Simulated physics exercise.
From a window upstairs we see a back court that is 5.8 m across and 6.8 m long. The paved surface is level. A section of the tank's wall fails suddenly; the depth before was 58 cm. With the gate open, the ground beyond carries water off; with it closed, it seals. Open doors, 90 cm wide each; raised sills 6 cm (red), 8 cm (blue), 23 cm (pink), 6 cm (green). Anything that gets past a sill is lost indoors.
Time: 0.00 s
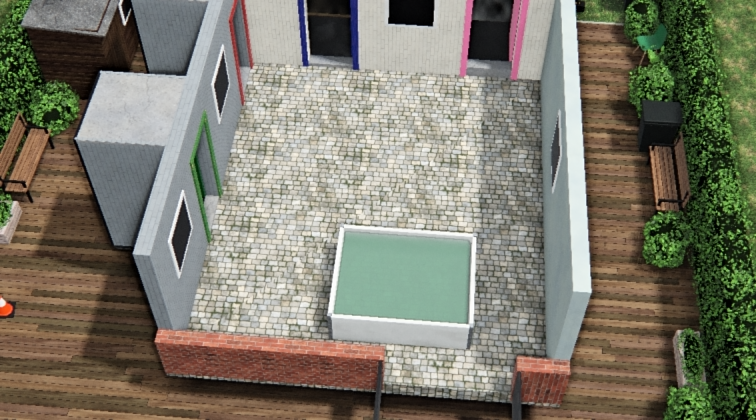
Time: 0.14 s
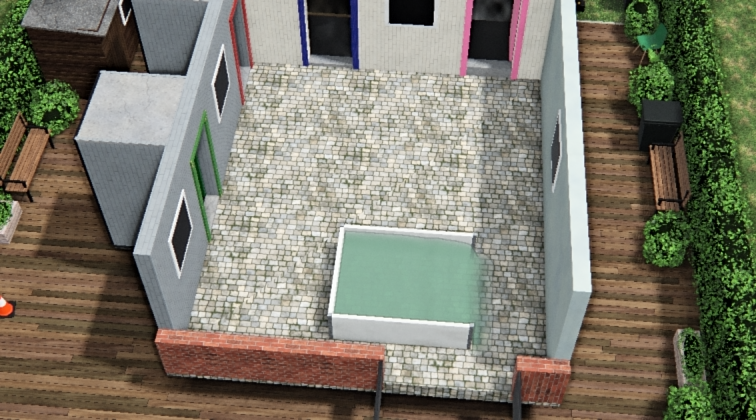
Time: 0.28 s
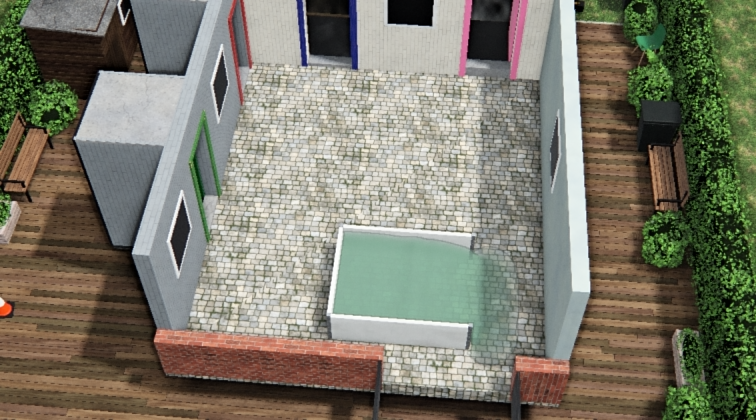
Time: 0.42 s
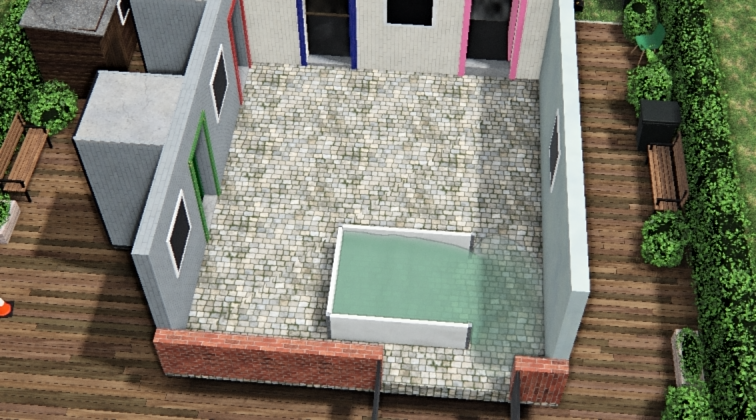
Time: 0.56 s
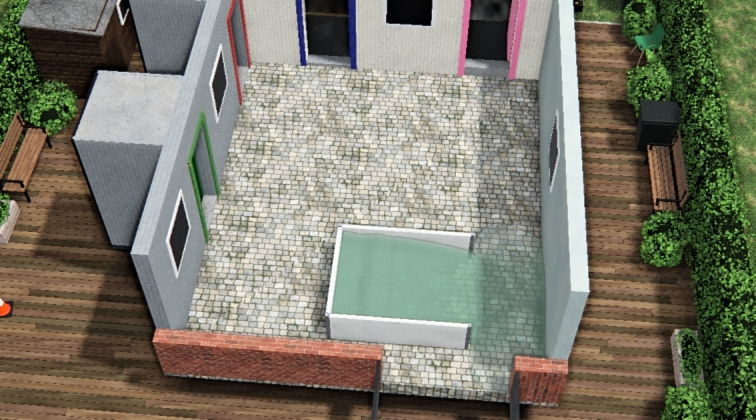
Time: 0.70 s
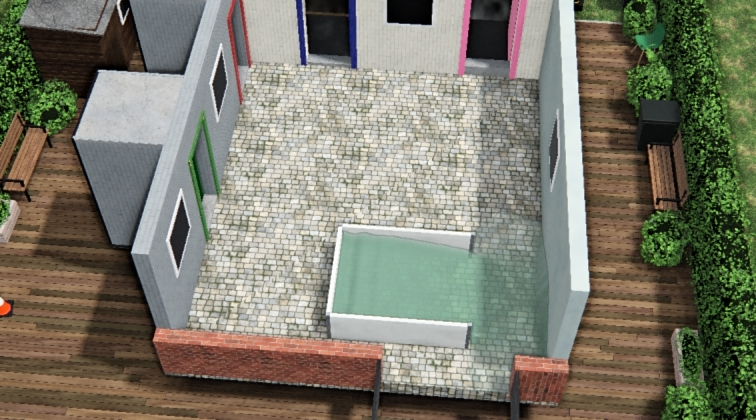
In this clip, a white-walled tank of green water stands in a paved courtyard seen from above; its right side gives way, and water pours out rightward, spreading across the paving to the grey wall as the tank's level drops slightly.
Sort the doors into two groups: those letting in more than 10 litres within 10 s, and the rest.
The red door goes in the first group; the blue door goes with the rest; the pink door goes with the rest; the green door goes with the rest.
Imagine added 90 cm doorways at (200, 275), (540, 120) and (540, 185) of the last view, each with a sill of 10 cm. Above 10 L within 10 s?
The first one doesn't reach it, the second one doesn't reach it, and the third one doesn't reach it.
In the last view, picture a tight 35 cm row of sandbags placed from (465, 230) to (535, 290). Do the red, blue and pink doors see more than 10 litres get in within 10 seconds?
With that change: Red stays within, blue stays within, pink stays within.
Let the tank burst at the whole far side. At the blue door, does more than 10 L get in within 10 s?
In that case, blue door: More than that.
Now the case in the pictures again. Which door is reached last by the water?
Green.
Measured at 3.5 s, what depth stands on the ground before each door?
Measured in centimetres, the red door gives 0, the blue door 0, the pink door 19 and the green door 0.
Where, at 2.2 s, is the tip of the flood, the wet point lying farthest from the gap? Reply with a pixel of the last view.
About pixel (538, 101).
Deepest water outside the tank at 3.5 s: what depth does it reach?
Roughly 21 cm.
After 1.4 s water covers 10 % of the floor and is deepest (50 cm) near (543, 371); red door not reached, blue door not reached, pink door not reached, green door not reached.
After 2.2 s water covers 25 % of the floor and is deepest (41 cm) near (544, 381); red door not reached, blue door not reached, pink door not reached, green door not reached.
After 3.5 s water covers 45 % of the floor and is deepest (21 cm) near (538, 88); red door not reached, blue door not reached, pink door 19 cm at the sill, 0 L in, green door not reached.
After 6.0 s water covers 60 % of the floor and is deepest (14 cm) near (248, 76); red door 13 cm at the sill, 10 L in, blue door 6 cm at the sill, 0 L in, pink door 11 cm at the sill, 0 L in, green door not reached.
After 10.0 s water covers 85 % of the floor and is deepest (8 cm) near (246, 83); red door 8 cm at the sill, 60 L in, blue door 4 cm at the sill, 0 L in, pink door 5 cm at the sill, 0 L in, green door 4 cm at the sill, 0 L in.
